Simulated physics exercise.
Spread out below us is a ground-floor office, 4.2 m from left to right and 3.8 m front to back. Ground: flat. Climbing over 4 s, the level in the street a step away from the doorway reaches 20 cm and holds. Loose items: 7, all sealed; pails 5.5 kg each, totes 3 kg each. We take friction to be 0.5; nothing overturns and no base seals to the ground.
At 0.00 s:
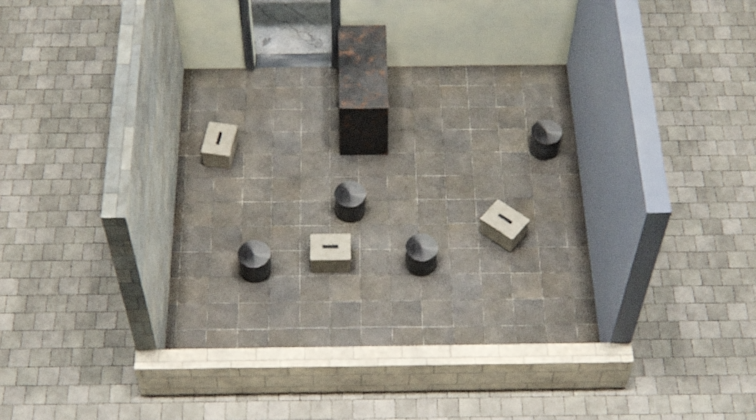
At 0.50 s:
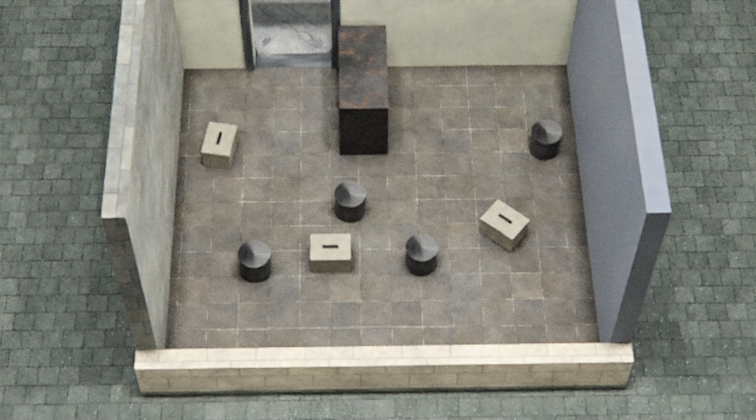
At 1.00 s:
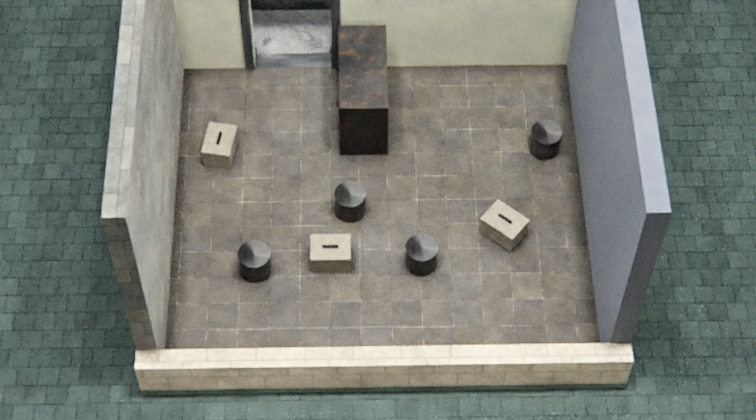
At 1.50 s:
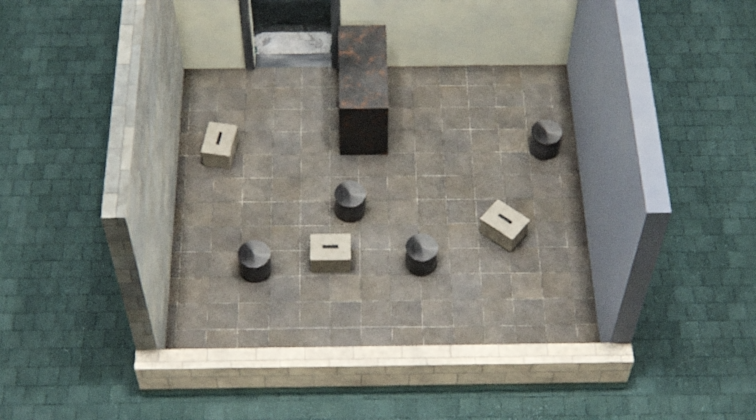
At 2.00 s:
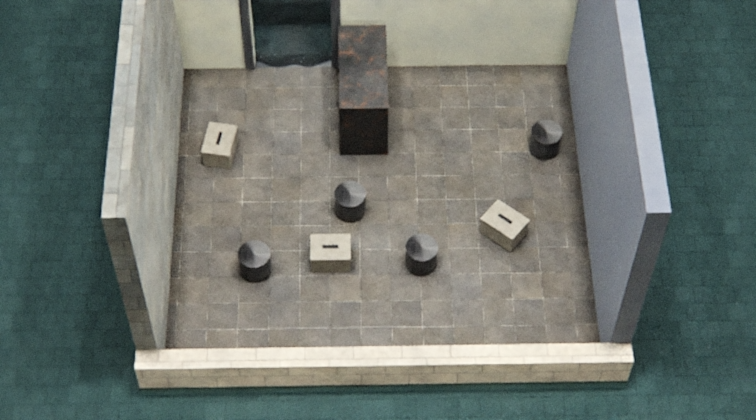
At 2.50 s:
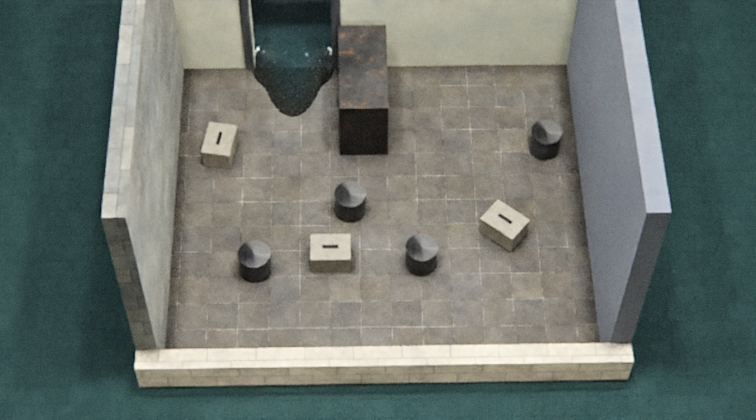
In this clip, dark green water gradually covers the paving around a ground-floor office seen from above, then enters through the doorway at the back and spreads a short way across the tiled floor, while the pails and totes stay still.
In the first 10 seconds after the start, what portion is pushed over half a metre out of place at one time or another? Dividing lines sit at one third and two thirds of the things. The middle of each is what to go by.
The fraction shifted will be in the middle third.
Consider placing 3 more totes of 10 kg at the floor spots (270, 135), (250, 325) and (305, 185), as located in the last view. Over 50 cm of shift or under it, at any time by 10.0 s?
Well, it goes above, above, above.
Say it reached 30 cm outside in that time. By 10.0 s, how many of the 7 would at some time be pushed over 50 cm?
That would make 5 of them.
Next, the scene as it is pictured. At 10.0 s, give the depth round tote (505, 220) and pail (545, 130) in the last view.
Close to 2 and 1 centimetres.
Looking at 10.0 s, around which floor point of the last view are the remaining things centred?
Around (438, 260).
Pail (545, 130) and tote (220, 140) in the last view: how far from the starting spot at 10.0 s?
Net displacement, in order: 0 cm; 250 cm.
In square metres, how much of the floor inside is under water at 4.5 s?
Roughly 4.5 m2 of it is wet.
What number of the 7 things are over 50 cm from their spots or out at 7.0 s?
I make it 3.
After 3.5 s 0 of 7 are over 50 cm from their spots; 0 afloat.
After 4.5 s 0 of 7 are over 50 cm from their spots; 0 afloat.
After 7.0 s 3 of 7 are over 50 cm from their spots; 2 afloat.
After 10.0 s 3 of 7 are over 50 cm from their spots, and 3 have been at some point; 3 afloat.
